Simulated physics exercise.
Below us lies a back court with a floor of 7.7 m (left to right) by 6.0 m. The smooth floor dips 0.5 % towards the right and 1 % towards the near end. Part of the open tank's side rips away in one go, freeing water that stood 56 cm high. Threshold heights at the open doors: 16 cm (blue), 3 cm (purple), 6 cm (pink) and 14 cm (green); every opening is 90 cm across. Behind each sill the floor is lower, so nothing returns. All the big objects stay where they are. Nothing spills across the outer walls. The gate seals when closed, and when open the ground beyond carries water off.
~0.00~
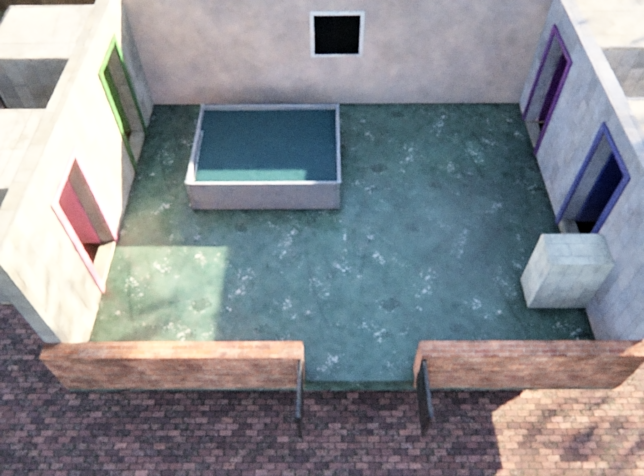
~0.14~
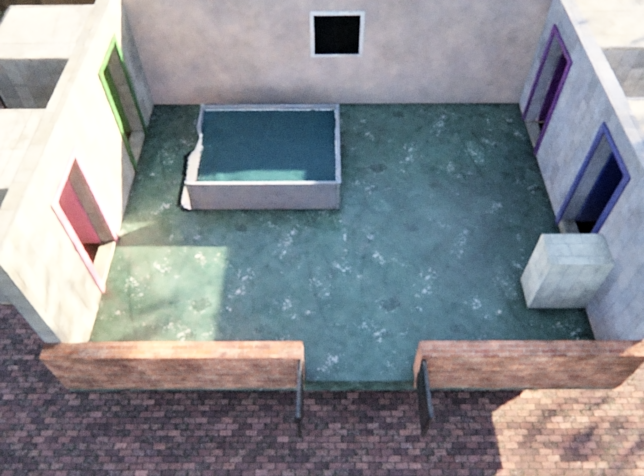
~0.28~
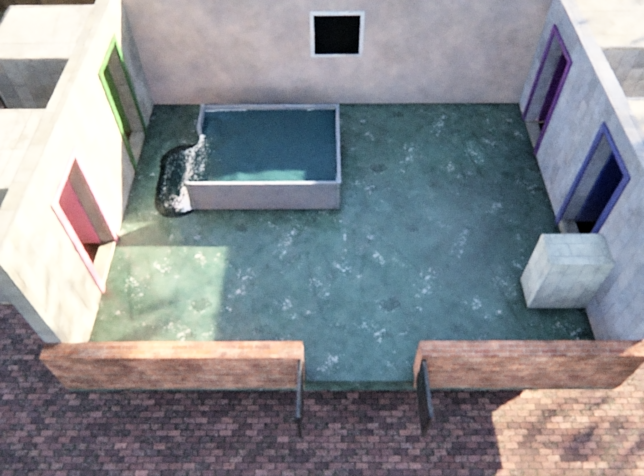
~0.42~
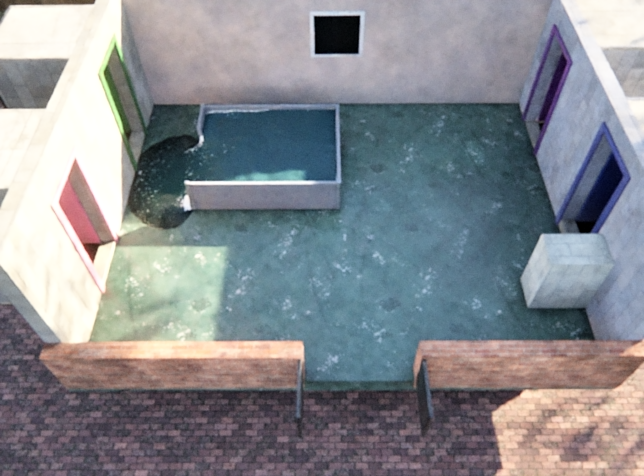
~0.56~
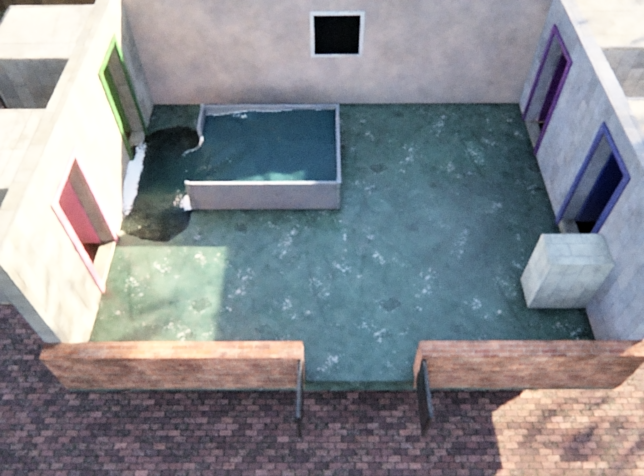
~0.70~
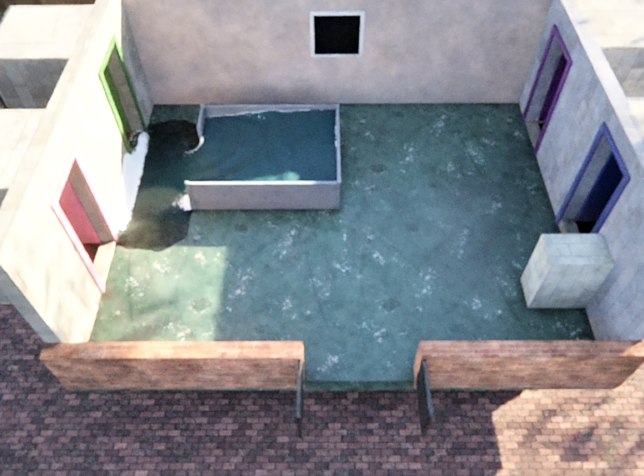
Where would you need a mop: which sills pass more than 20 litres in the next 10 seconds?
Door by door: At the blue door it keeps below the limit; at the purple door it exceeds the limit; at the pink door it goes over the limit; at the green door it passes the limit.
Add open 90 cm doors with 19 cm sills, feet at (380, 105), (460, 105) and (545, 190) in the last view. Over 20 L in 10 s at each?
In turn: Below, under, below.
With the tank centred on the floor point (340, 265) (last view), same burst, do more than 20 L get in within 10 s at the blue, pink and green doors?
Against that limit: Blue below, pink over, green not over.
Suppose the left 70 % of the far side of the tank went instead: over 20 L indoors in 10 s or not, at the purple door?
Against that limit: Purple over.
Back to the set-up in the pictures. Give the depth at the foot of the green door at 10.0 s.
About 7.5 cm.
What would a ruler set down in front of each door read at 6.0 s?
Depths in cm: Blue 0, purple 6, pink 8, green 14.
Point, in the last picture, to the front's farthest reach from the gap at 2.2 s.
Near (83, 366).
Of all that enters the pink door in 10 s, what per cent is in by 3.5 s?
About 70 per cent.
After 1.4 s water covers 10 % of the floor and is deepest (42 cm) near (142, 186); blue door not reached, purple door not reached, pink door 11 cm at the sill, 0 L in, green door 27 cm at the sill, 32 L in.
After 2.2 s water covers 20 % of the floor and is deepest (40 cm) near (132, 186); blue door not reached, purple door not reached, pink door 13 cm at the sill, 12 L in, green door 29 cm at the sill, 88 L in.
After 3.5 s water covers 35 % of the floor and is deepest (27 cm) near (107, 366); blue door not reached, purple door not reached, pink door 11 cm at the sill, 36 L in, green door 21 cm at the sill, 160 L in.
After 6.0 s water covers 75 % of the floor and is deepest (16 cm) near (140, 193); blue door not reached, purple door 6 cm at the sill, 12 L in, pink door 8 cm at the sill, 50 L in, green door 14 cm at the sill, 178 L in.
After 10.0 s water covers 90 % of the floor and is deepest (12 cm) near (566, 273); blue door 11 cm at the sill, 0 L in, purple door 8 cm at the sill, 103 L in, pink door 4 cm at the sill, 54 L in, green door 7 cm at the sill, 179 L in.
